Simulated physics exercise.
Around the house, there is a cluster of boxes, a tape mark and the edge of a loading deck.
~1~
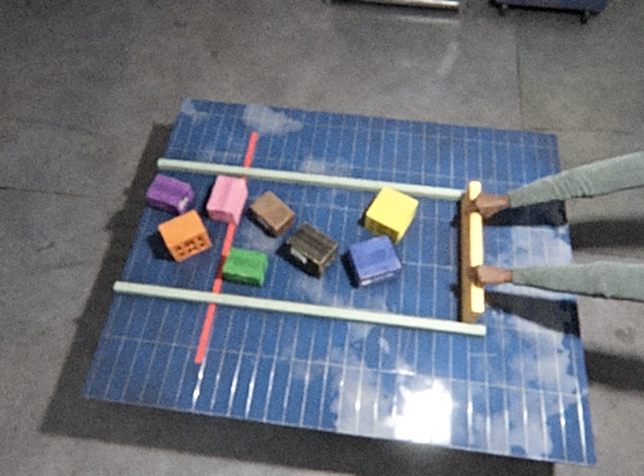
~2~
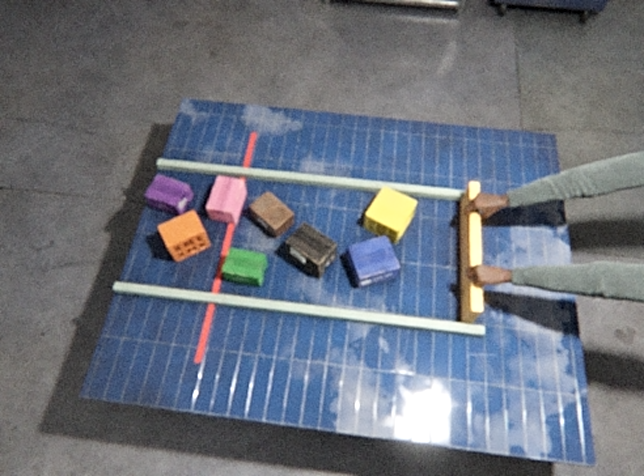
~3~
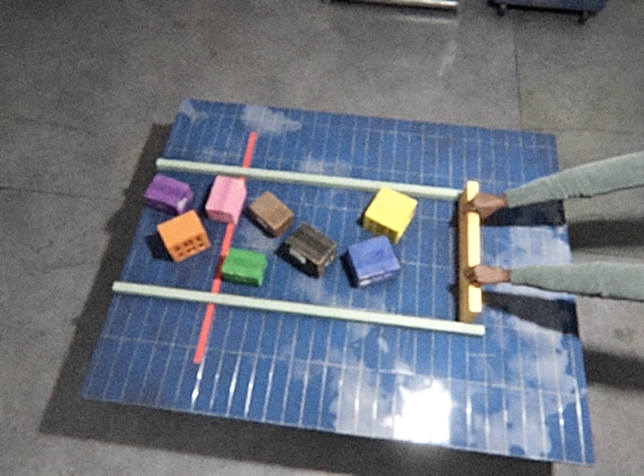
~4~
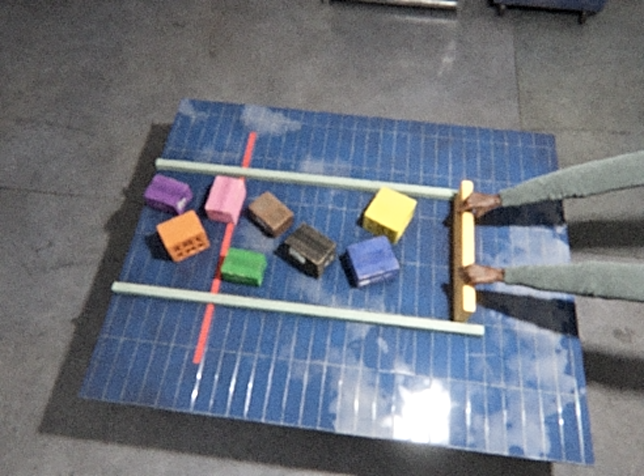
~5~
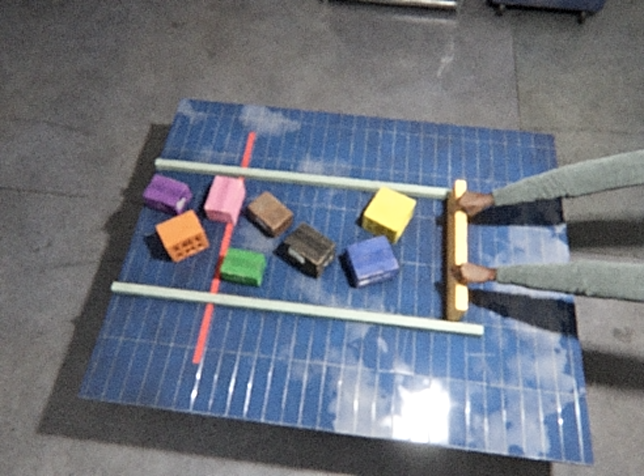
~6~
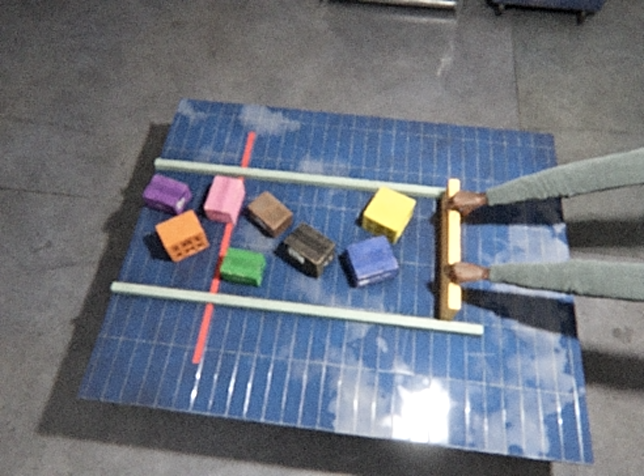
On a blue tiled surface, two hands slide a plank slightly left toward scattered colourful boxes.
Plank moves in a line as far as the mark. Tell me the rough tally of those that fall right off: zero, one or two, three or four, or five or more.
Tally: One or two.
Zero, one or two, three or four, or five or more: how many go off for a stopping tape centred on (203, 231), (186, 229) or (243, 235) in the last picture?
One after the other, the answers are three to four; 3 or 4; none at all.
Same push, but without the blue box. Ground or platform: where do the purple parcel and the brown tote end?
I'd say the purple parcel goes off and the brown tote holds its spot.
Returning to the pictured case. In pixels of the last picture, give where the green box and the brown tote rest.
I'd put one close to (197, 270) and the other close to (185, 199).
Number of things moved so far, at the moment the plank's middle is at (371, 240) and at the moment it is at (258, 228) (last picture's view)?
It comes to 3 for the first spot, 8 for the other.
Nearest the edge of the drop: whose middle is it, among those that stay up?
The pink box finishes nearest.
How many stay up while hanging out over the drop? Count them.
The count is 0.
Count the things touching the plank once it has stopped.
The figure is 3.
Soon after, none off yet; purple parcel at rest near (167, 196); orange crate at rest near (183, 237); pink box at rest near (225, 200).
Then, none off yet; purple parcel at rest near (166, 196); orange crate moved about its own width near (160, 234); pink box moved about its own width near (200, 194).
By the end, the number that fall off is one or two; fallen, orange crate and purple parcel.
